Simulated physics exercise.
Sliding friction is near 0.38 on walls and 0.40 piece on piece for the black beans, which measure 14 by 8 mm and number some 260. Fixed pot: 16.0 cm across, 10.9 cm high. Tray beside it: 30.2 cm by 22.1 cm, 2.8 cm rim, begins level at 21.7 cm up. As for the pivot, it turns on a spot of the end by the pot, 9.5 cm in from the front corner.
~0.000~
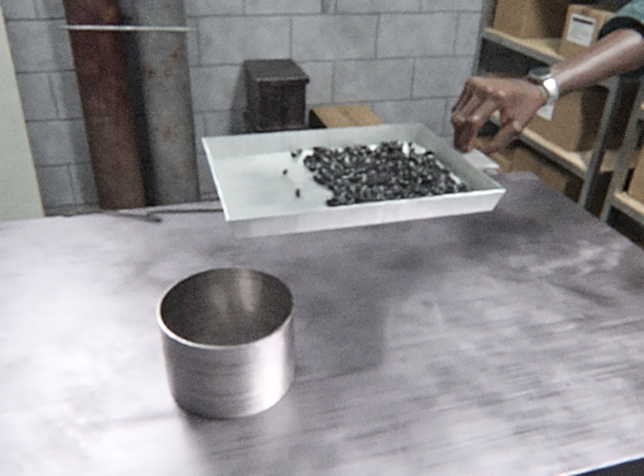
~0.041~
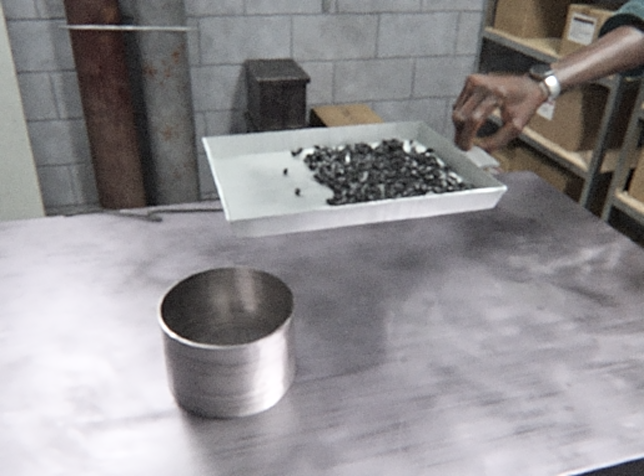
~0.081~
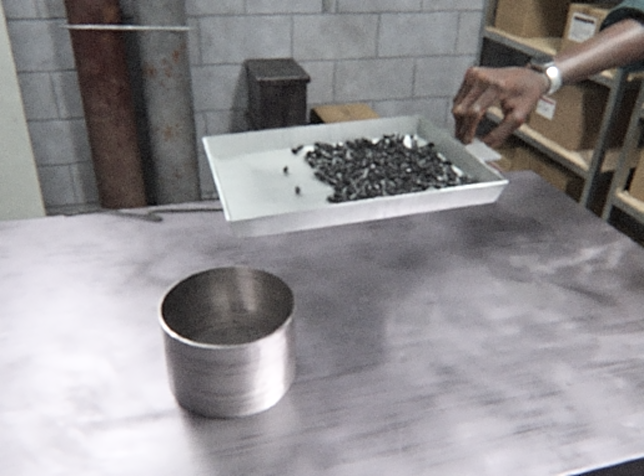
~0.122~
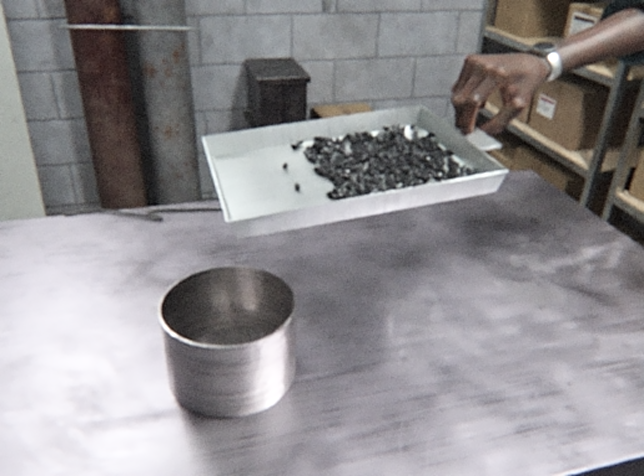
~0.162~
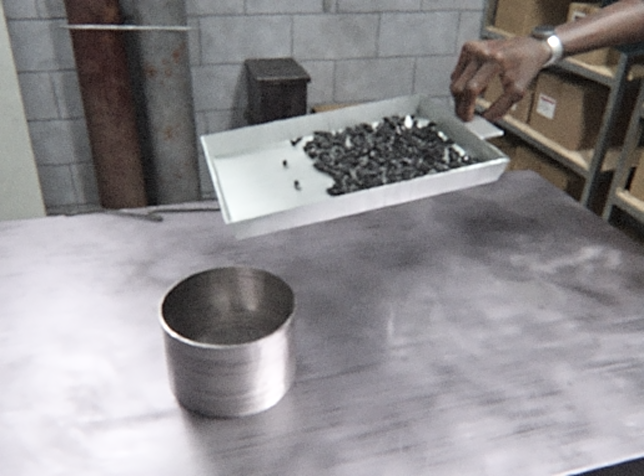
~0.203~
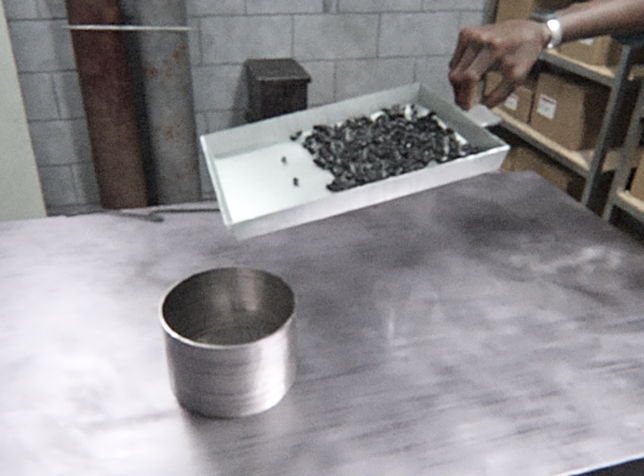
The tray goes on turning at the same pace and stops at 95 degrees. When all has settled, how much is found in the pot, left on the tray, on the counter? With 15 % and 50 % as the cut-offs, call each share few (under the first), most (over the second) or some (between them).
My estimate: Pot: Most, tray: Few, counter: Some.
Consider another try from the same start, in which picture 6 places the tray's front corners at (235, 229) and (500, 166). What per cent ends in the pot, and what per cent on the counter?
Pot 95, counter 5.
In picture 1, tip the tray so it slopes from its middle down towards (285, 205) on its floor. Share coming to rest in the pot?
That would be close to 90 per cent.
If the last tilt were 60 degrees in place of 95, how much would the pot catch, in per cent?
About 20 in a hundred would end up in the pot.
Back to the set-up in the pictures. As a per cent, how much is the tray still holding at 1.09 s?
Around 50 percent of it.
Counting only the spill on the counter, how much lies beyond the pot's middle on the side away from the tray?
I reckon around 100 per cent.
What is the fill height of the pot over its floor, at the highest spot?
2.0 cm.
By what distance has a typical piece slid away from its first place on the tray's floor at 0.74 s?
16 cm.
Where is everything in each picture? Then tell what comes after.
In the first frame, tray tilt 0 degrees, front corners at (235, 215) and (496, 188); middle of the pieces at (383, 175); pot at (227, 303).
In the second frame, tray tilt 1 degrees, front corners at (236, 215) and (496, 186); middle of the pieces at (384, 174).
In the third frame, tray tilt 2 degrees, front corners at (235, 215) and (498, 179); middle of the pieces at (384, 170).
In the fourth frame, tray tilt 5 degrees, front corners at (234, 216) and (498, 169), lowest corner left front; middle of the pieces at (384, 163).
In the fifth frame, tray tilt 8 degrees, front corners at (233, 217) and (499, 158), lowest corner left front; middle of the pieces at (384, 155).
In the sixth frame, tray tilt 11 degrees, front corners at (233, 219) and (499, 146), lowest corner left front; middle of the pieces at (384, 147); pot at (229, 302). Its pace works out near 75 degrees a second.
Then, at 0.74 s, tilt 51 degrees; the tray holds 100 %, the pot 0 %.
After 1.09 s, tilt 77 degrees; the tray holds 50 %, the pot 20 %.
After 1.54 s, tilt 95 degrees; the tray holds 10 %, the pot 45 %.
In the end, at 2.7 s, pot 60 %, tray 0 %, counter 40 %.
